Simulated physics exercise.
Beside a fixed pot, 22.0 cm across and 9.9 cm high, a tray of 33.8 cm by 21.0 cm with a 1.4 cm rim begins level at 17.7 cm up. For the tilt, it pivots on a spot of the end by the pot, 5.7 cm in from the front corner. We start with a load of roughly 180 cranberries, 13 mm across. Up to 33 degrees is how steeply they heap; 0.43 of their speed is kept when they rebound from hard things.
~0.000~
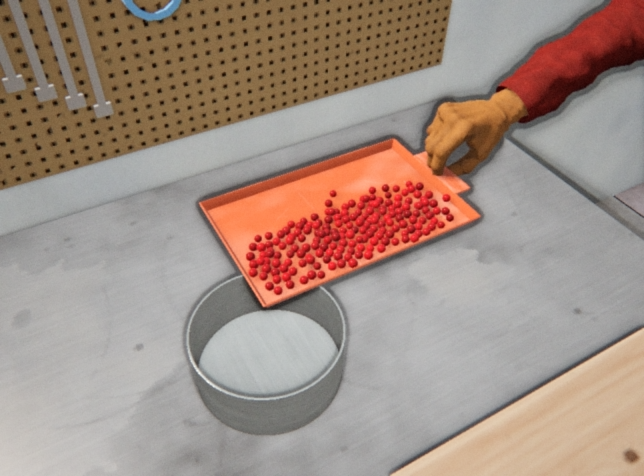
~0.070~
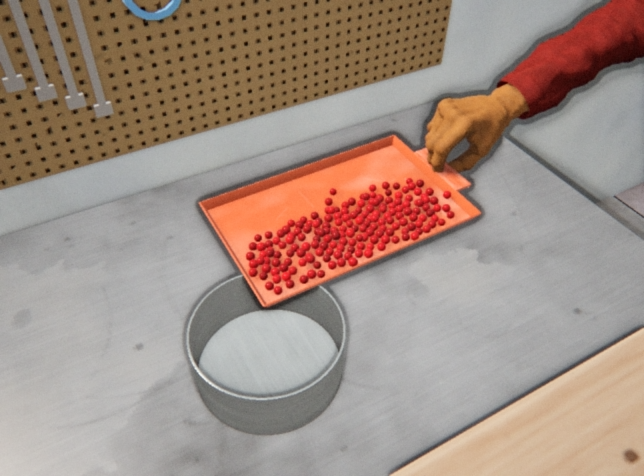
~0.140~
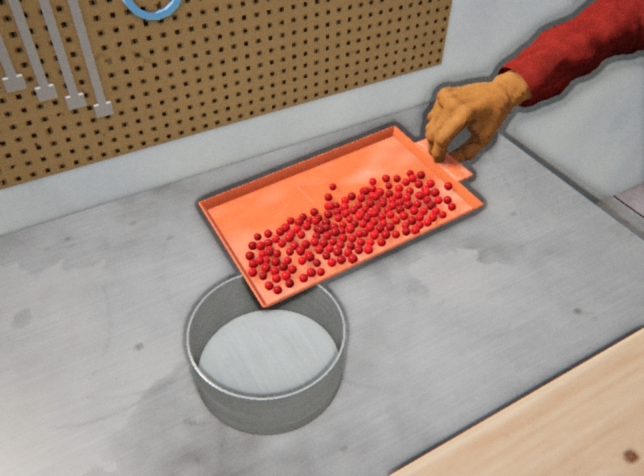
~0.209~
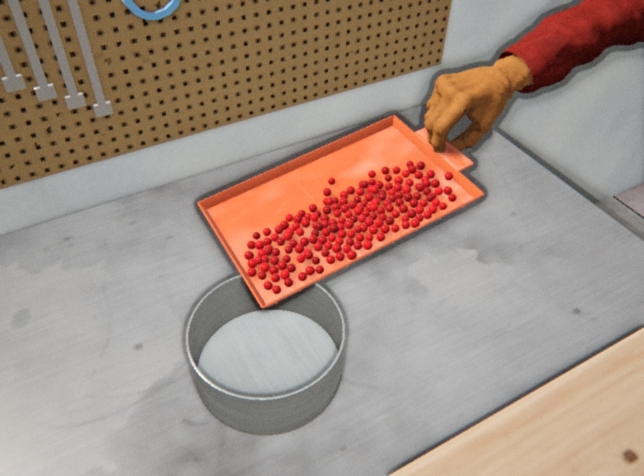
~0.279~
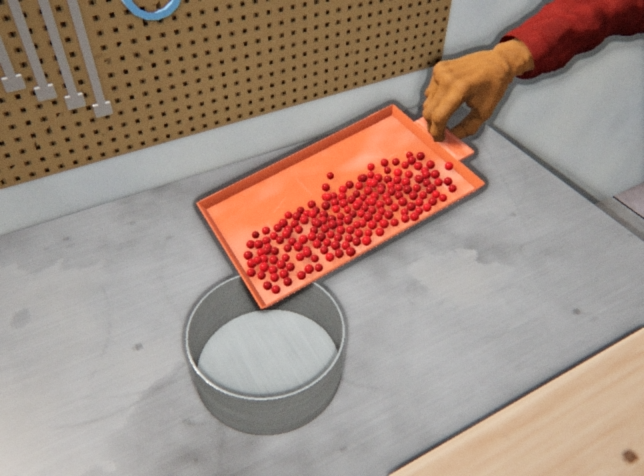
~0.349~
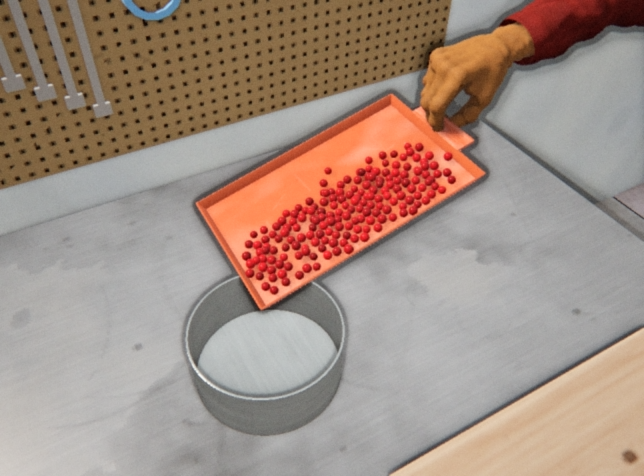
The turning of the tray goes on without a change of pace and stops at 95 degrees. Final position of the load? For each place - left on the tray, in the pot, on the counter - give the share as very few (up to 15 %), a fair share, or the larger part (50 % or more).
Tray: Very few; pot: The larger part; counter: A fair share.
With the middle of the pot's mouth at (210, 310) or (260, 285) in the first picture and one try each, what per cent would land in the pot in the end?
Around 90 per cent, then around 70 per cent.
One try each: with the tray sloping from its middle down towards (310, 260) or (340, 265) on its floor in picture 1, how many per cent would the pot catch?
Some 100 and 70 per cent.
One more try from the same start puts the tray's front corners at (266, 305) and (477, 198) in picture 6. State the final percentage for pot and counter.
Per cent by place - pot 95, counter 5.
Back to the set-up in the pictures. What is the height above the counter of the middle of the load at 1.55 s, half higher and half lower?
Median height: Approx. 2 cm.
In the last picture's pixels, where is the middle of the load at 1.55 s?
Expected load position: Near (223, 357).
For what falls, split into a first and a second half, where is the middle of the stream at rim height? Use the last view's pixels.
Around (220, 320), then (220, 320).
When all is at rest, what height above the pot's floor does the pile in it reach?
Roughly 3.0 centimetres.
After 1.07 s, tilt 52 degrees; the tray holds 80 %, the pot 10 %.
Then, at 1.55 s, tilt 77 degrees; the tray holds 15 %, the pot 60 %.
After 2.10 s, tilt 95 degrees; the tray holds 0 %, the pot 75 %.
By 2.5 s all is still; tray 0 %, pot 75 %, counter 25 %.
